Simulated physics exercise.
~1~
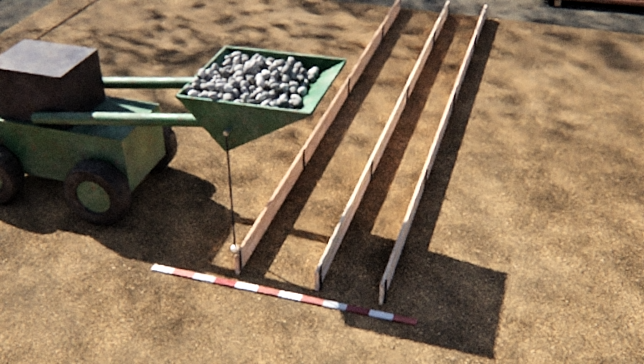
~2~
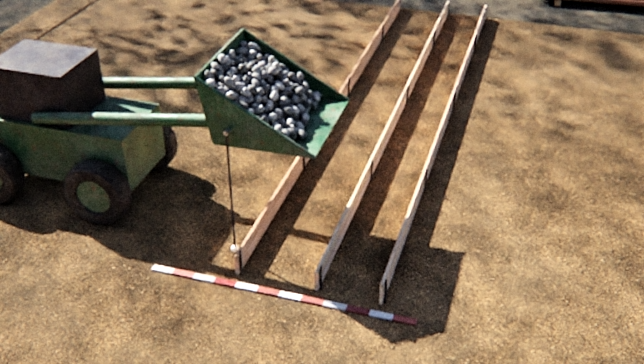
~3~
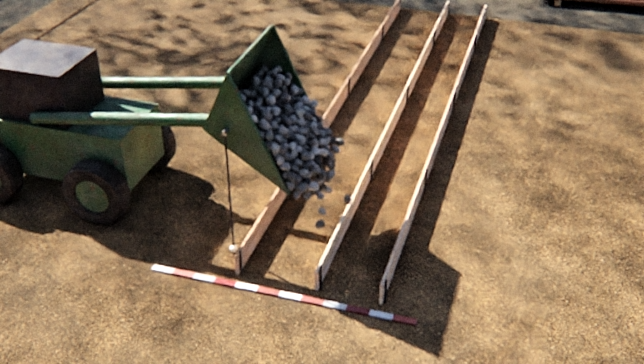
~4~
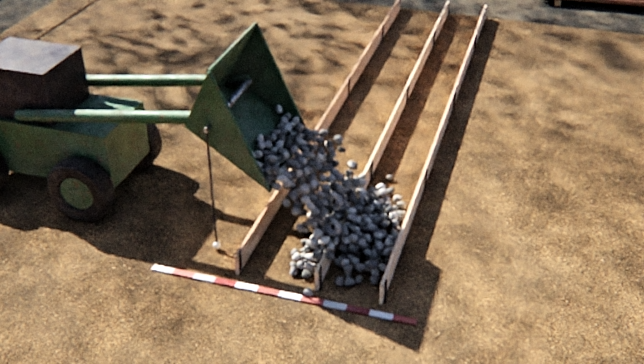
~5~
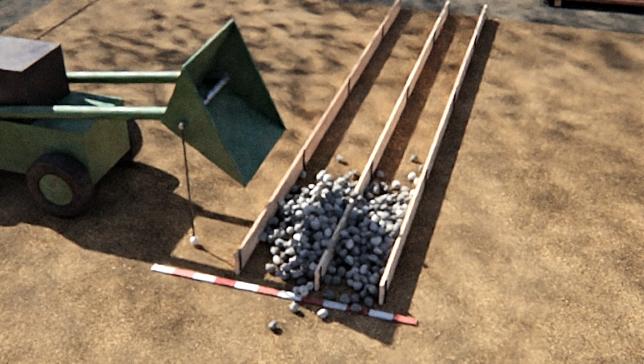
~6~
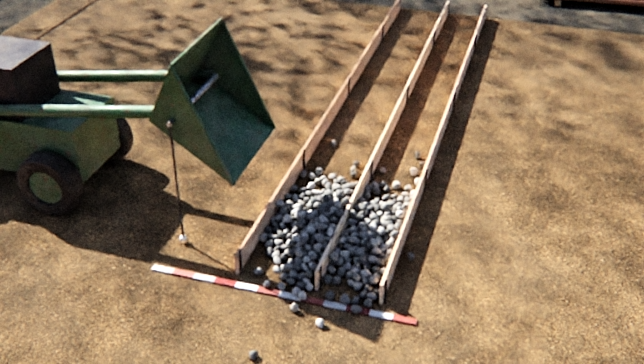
A patch of sandy brown ground in sunlight is seen from above at an angle. On the left stands a green loader with a dark block on top, its bucket heaped with round grey stones, beside three long pale boards forming two bays and a red and white striped rod. The bucket tips steeply to the right, and the stones slide over its lip and pour into the bays. The loader backs away left as the load empties. The stones settle in both bays, slightly more in the near one, with a few strays beyond the striped rod.
